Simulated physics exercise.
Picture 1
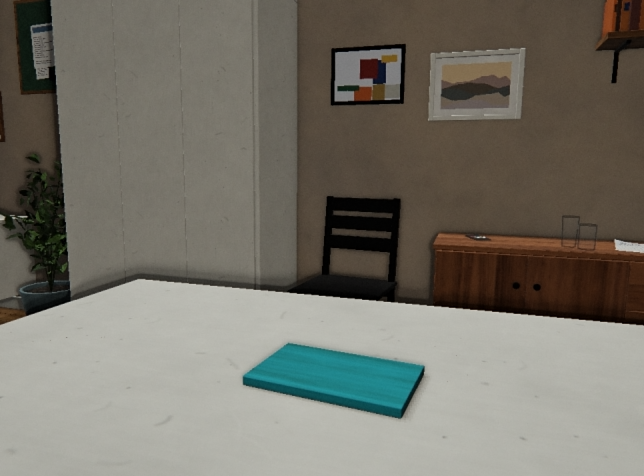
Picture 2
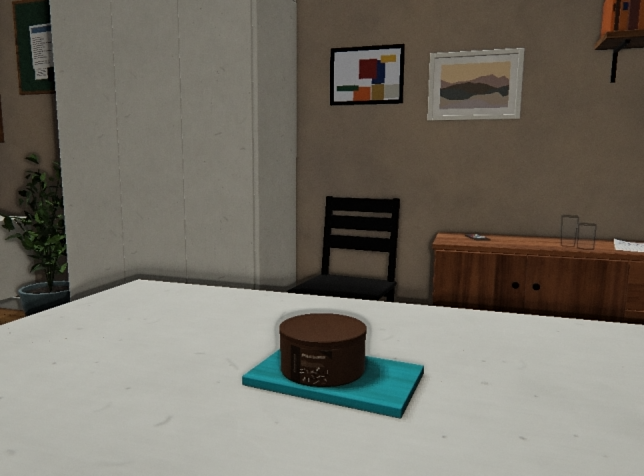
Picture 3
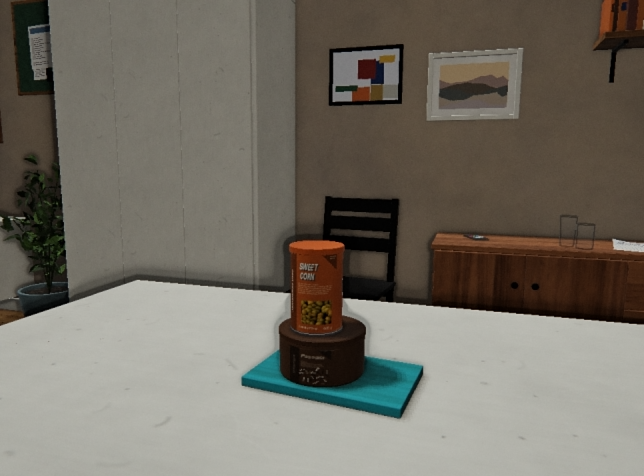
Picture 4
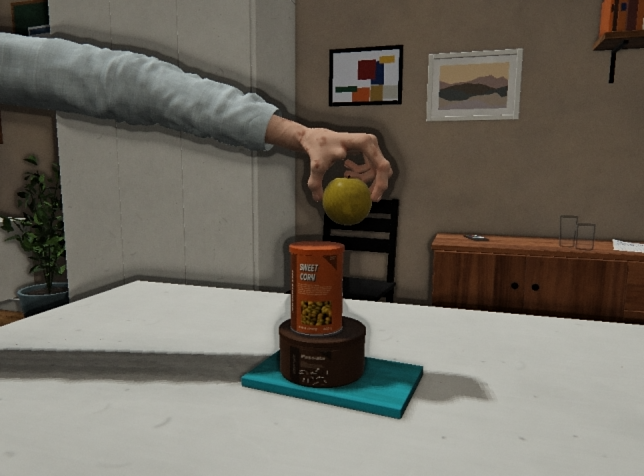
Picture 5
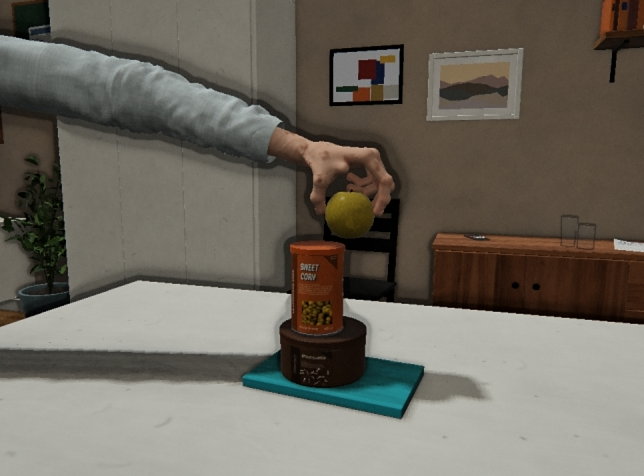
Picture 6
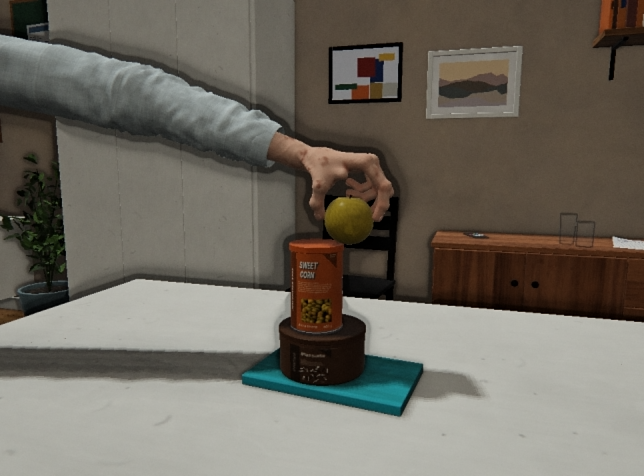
A brown tub and then an orange tin were stacked on a turquoise board, and a hand reached in from the left and lowered a yellow apple onto the tin, still holding it.
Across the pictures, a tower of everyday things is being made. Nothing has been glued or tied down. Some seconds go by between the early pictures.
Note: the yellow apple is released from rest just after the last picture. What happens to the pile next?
The pile tumbles down.
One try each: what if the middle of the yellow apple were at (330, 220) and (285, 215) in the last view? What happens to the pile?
Try one: It stands firm; try two: It topples.
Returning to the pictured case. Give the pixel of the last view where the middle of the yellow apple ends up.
Near (409, 360).
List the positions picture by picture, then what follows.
In the first frame, the last thing is not in view yet; turquoise board (336, 375).
In the second frame, the last thing is not in view yet; brown tub (323, 348).
In the third frame, the last thing is not in view yet; orange tin (317, 287).
In the fourth frame, still above its spot; yellow apple (347, 200); turquoise board (335, 376).
In the fifth frame, still above its spot; yellow apple (350, 215); brown tub (323, 348).
In the sixth frame, set down, still held; yellow apple (349, 220); orange tin (317, 285).
Then, 0.40 s after the last picture, yellow apple rolled a little near (364, 232).
Then, 0.50 s after the last picture, yellow apple now fallen.
Then, 0.60 s after the last picture, things are still on the move.
At rest, fallen, yellow apple; the other 3 in place. Seen from the same camera at the end, yellow apple near (410, 359). The pile loses its balance.
